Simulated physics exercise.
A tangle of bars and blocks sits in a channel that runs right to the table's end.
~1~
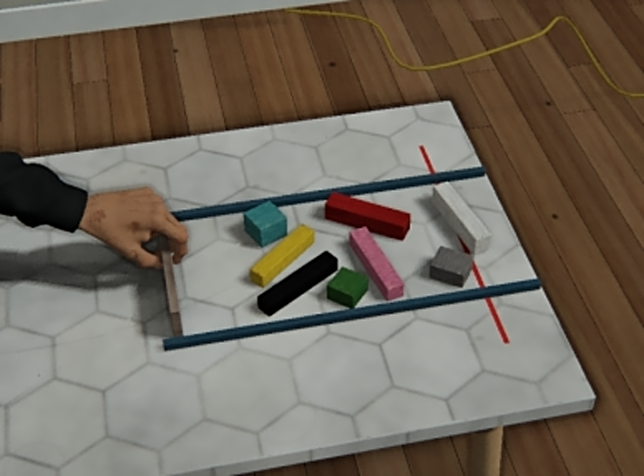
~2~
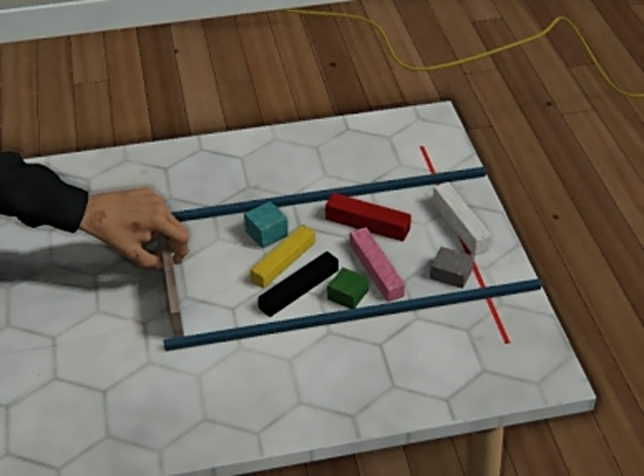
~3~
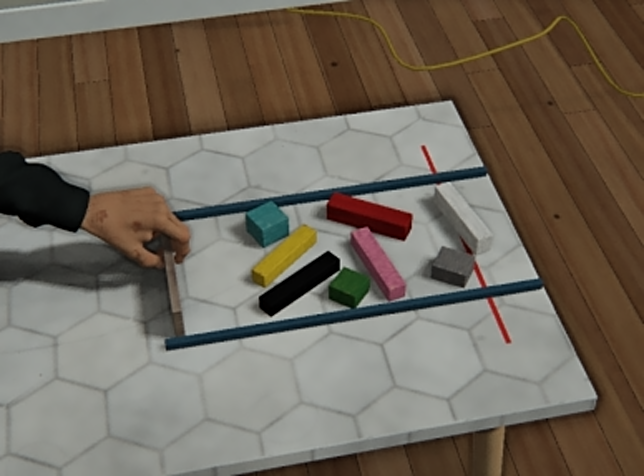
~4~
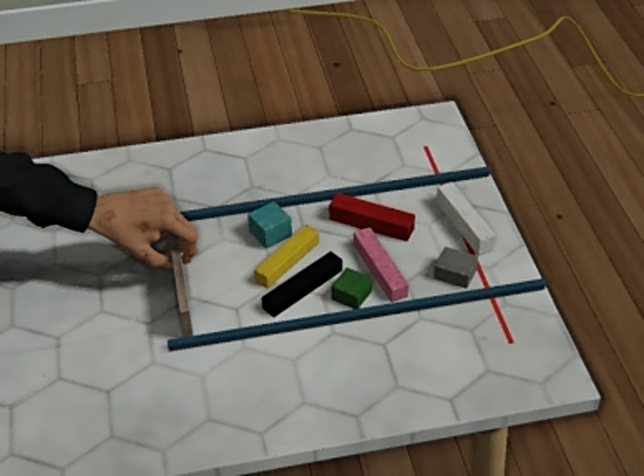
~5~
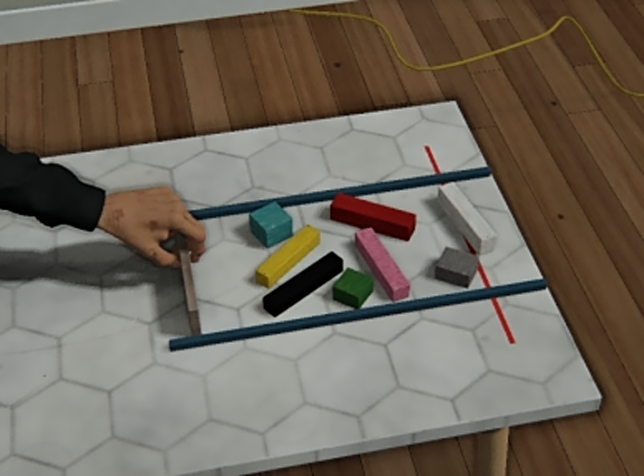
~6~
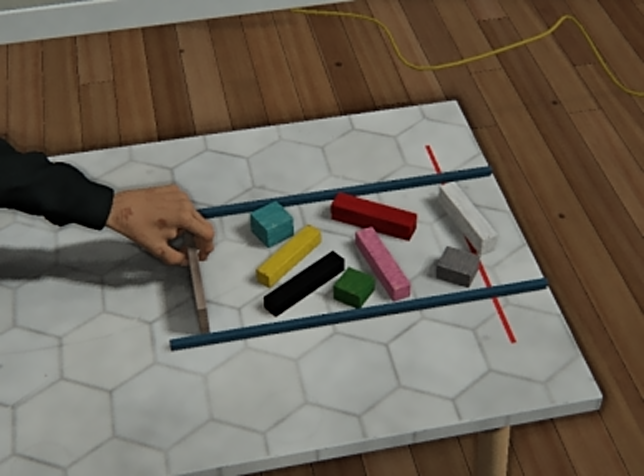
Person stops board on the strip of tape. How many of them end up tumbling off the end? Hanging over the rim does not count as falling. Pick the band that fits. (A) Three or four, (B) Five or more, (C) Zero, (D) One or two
Three or four (A).
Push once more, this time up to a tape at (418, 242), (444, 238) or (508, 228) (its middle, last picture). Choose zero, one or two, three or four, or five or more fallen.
So, tape by tape, it's none, then one to two, then five or over.
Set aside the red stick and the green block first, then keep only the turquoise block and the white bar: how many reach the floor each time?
Going first to second: 2 and 2.
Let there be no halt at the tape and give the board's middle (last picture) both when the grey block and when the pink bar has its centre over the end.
The middle is at (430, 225) when it's the grey block, and at (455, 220) when it's the pink bar.
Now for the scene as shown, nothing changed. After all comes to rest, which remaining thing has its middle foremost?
It's the green block.
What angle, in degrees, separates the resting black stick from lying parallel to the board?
It sits some 30° out of line.
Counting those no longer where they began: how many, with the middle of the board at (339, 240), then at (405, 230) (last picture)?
It comes to 6 for the first spot, 8 for the other.
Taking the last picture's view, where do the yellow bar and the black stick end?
I'd say approximately (493, 223) and then (504, 242).
Soon after, none off yet; white bar at rest near (467, 218); grey block at rest near (458, 267); red stick at rest near (374, 217).
Then, none off yet; white bar at rest near (469, 217); grey block moving near (467, 266); red stick moved a little near (417, 209).
Further on, none off yet; white bar tipped a little near (525, 211); grey block moved well along near (532, 254); red stick moved about its own width near (473, 196).
At rest, the number that fall off is three or four; fallen, pink bar, red stick, grey block and white bar.
